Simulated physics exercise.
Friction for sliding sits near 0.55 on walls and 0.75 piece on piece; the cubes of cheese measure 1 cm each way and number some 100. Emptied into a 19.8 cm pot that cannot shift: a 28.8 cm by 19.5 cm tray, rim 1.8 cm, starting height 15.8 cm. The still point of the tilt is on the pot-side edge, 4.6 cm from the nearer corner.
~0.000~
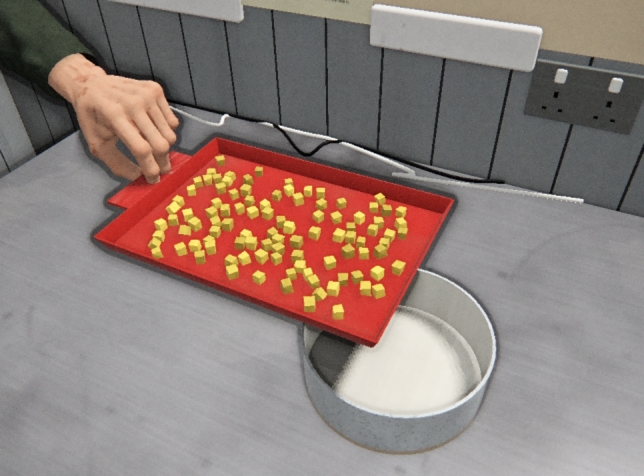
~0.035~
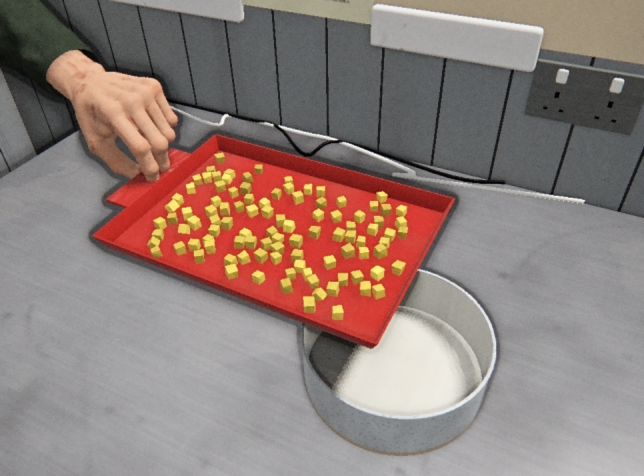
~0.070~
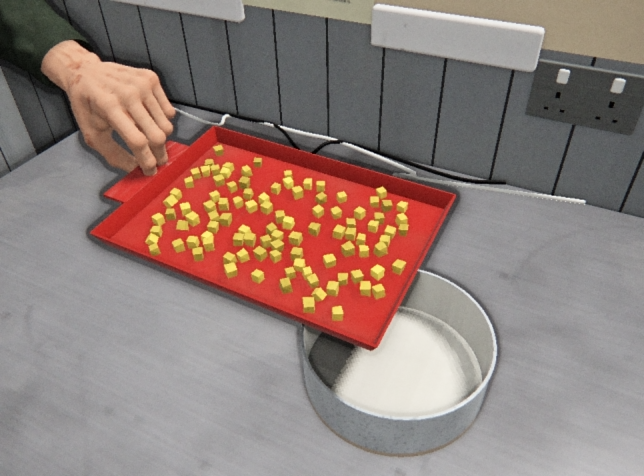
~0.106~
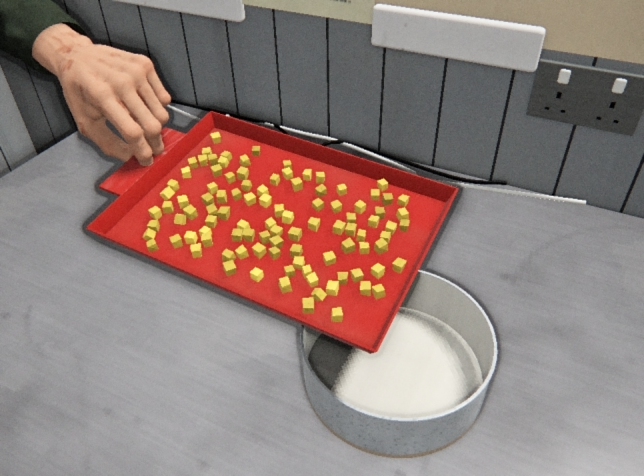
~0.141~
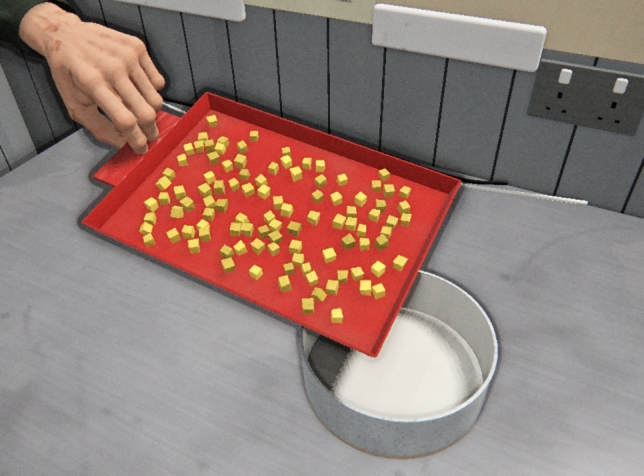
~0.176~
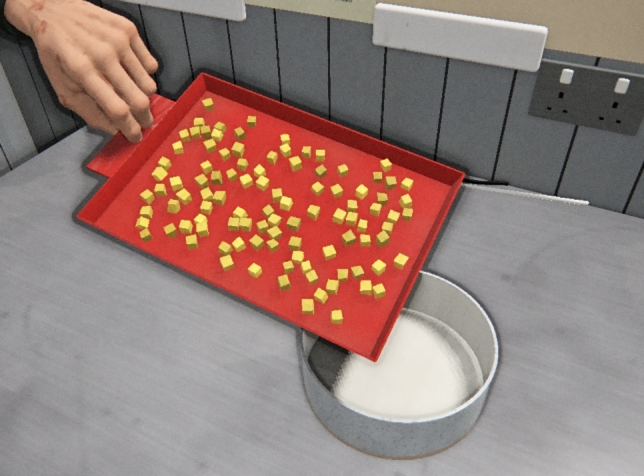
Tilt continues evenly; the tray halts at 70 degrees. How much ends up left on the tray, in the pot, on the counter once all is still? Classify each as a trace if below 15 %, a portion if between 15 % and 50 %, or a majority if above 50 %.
Tray: A trace. Pot: A trace. Counter: A majority.
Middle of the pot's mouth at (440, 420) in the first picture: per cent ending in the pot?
45 %.
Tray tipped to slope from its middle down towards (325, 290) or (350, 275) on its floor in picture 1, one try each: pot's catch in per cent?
First try: About 5 percent; second try: About 30 percent.
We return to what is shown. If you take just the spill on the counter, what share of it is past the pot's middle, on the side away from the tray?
Some 70 per cent of the spill lies beyond the centre.
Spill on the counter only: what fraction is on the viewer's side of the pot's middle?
Share: Roughly 100 %.
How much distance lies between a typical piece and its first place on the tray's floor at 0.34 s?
About 0 cm.
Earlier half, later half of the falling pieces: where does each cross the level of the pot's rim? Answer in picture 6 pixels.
First near (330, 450), then at (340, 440).
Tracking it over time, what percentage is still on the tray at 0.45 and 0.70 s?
In order, 100 and 20.
After 0.34 s, tilt 46 degrees; the tray holds 100 %, the pot 0 %.
Then, at 0.45 s, tilt 64 degrees; the tray holds 100 %, the pot 0 %.
After 0.70 s, tilt 70 degrees; the tray holds 20 %, the pot 0 %.
By 2.2 s all is still; tray 10 %, pot 0 %, counter 90 %.
